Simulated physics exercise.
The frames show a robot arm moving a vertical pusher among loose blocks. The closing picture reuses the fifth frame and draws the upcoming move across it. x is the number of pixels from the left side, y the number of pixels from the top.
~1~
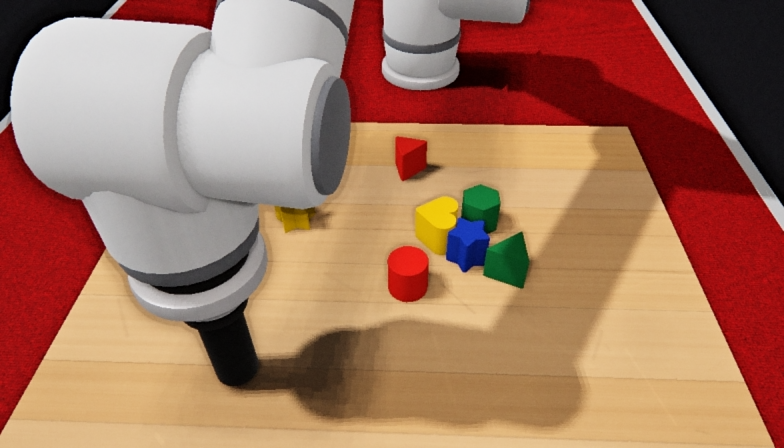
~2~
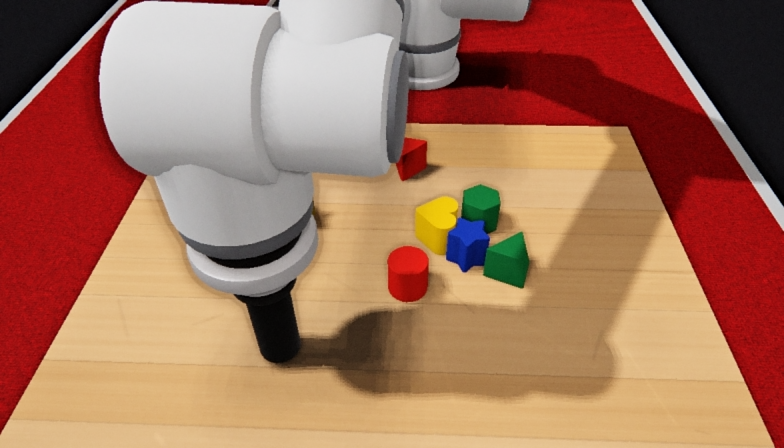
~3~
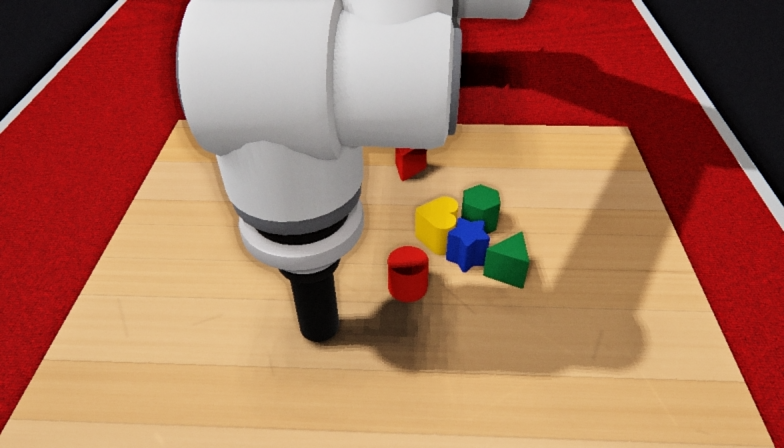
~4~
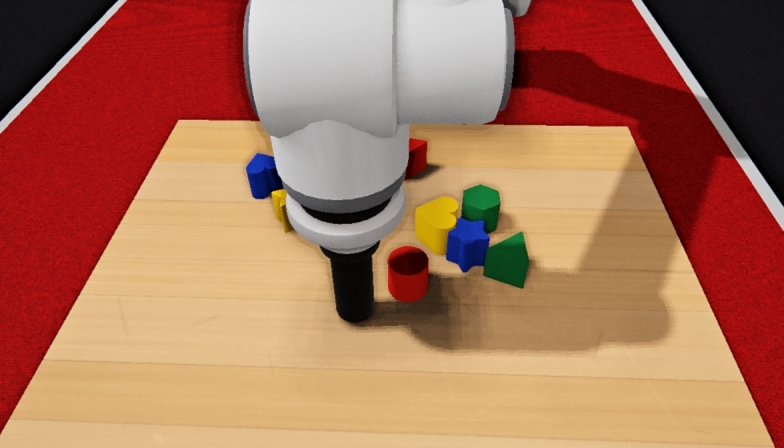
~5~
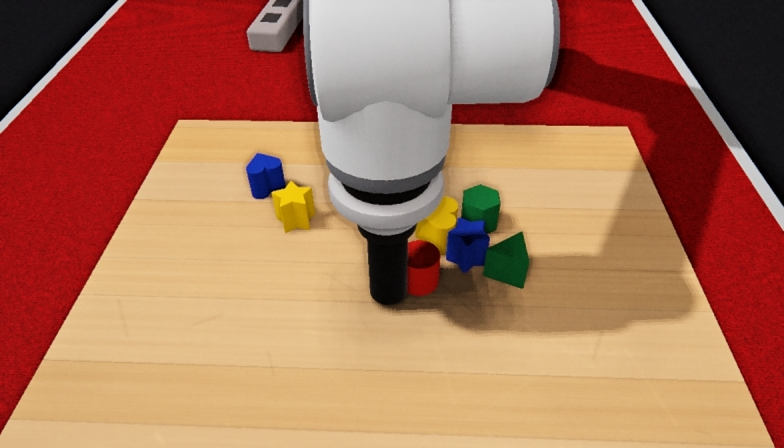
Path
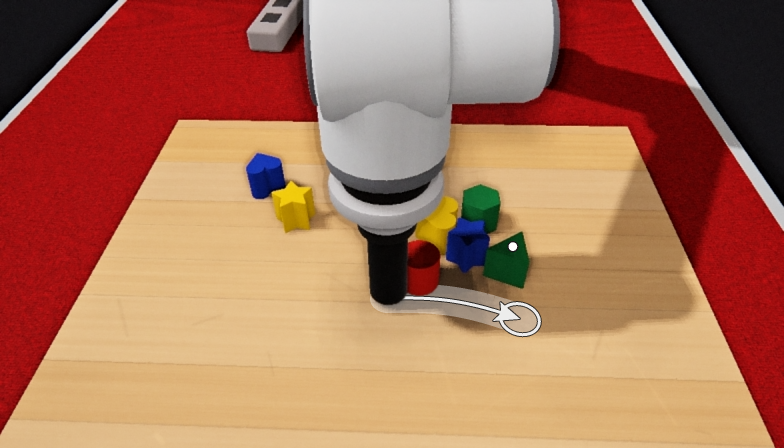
A robot arm moves its black pusher right across the board and nudges the red cylinder.
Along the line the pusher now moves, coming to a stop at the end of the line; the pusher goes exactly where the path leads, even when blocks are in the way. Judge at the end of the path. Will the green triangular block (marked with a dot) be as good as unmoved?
Yes
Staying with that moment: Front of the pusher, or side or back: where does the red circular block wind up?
When the path ends, it will lie beside or behind the pusher.
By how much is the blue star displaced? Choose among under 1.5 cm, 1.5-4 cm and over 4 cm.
Offset: Below 1.5 cm.
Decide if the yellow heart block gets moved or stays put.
At the end of the path, the yellow heart block remains in its old spot.
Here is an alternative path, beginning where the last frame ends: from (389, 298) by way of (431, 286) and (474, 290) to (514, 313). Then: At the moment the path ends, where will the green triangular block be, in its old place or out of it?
Here the green triangular block stays on its spot.
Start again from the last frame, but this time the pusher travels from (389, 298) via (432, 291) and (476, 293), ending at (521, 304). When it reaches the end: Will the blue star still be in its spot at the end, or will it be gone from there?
At the end, its place is different.
Path on the board, from (389, 298) via (454, 301), ending at (520, 319); the dot is on the green triangular block.
On the path given first. One third of the way, pusher at (434, 292); red circular block at (445, 244); blue star at (471, 228).
Two thirds of the way, pusher at (478, 299); red circular block at (446, 244); blue star at (472, 228).
At the end, pusher at (522, 312); red circular block at (446, 244); yellow heart block in place; blue star at (472, 228); green triangular block in place.
